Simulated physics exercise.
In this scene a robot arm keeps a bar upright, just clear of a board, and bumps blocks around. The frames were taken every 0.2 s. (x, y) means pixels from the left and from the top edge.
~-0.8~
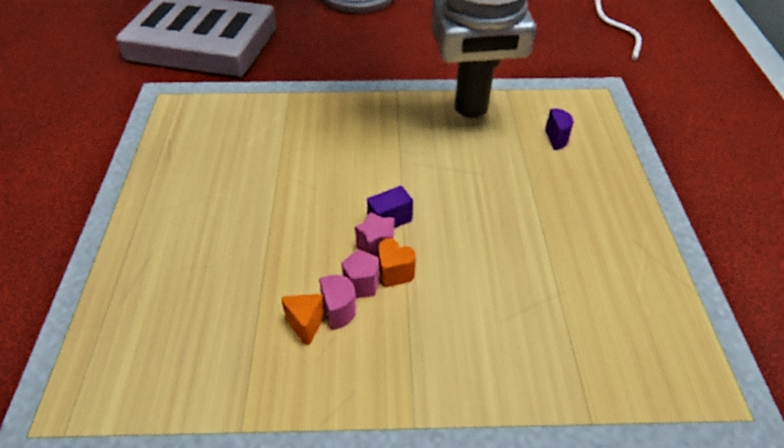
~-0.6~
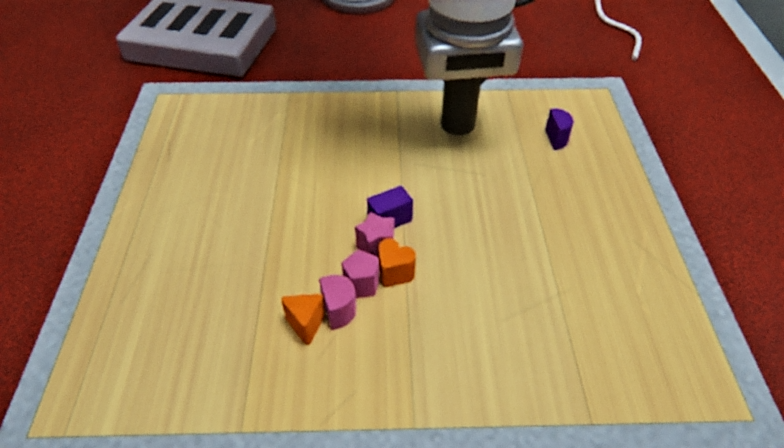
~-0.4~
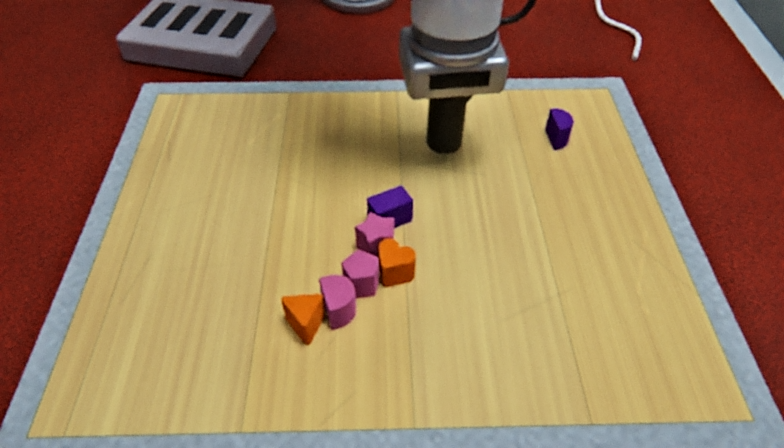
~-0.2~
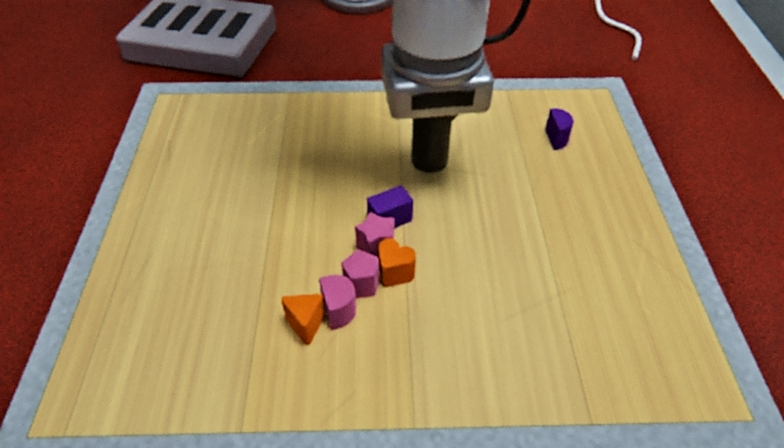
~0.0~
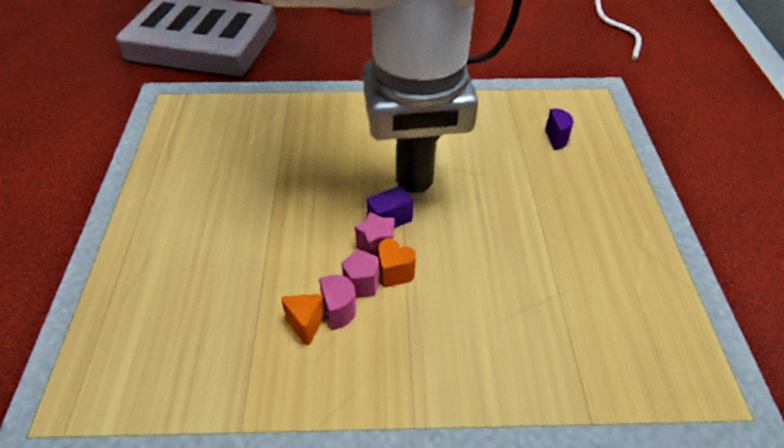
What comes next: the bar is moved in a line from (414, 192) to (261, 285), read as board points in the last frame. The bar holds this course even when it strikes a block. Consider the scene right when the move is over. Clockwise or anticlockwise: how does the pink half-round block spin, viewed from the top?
I'd predict that, seen from above, the pink half-round block rotates clockwise.
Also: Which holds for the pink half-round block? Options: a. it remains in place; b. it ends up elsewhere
b
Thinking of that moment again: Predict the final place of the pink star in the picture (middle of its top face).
I expect it at (354, 253).
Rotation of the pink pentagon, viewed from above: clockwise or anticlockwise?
The answer is counter-clockwise.
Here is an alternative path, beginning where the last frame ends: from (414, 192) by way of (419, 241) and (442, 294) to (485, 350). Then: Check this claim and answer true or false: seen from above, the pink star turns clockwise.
That claim is false.
What follows on the original path. One third of the way, bar (367, 209); pink half-round block (335, 299), turned 30° clockwise; pink pentagon (365, 278), turned 25° anticlockwise; pink star (356, 252), turned 65° anticlockwise; purple oblong block (341, 228).
Two thirds of the way, bar (315, 239); pink half-round block (335, 300), turned 35° clockwise; pink pentagon (365, 279), turned 30° anticlockwise; pink star (354, 253), turned 70° anticlockwise; purple oblong block (301, 265), turned 60° anticlockwise.
At the end, bar (258, 273); pink half-round block (335, 300), turned 35° clockwise; pink pentagon (365, 279), turned 30° anticlockwise; pink star (354, 253), turned 70° anticlockwise; purple oblong block (268, 302), turned 110° anticlockwise.
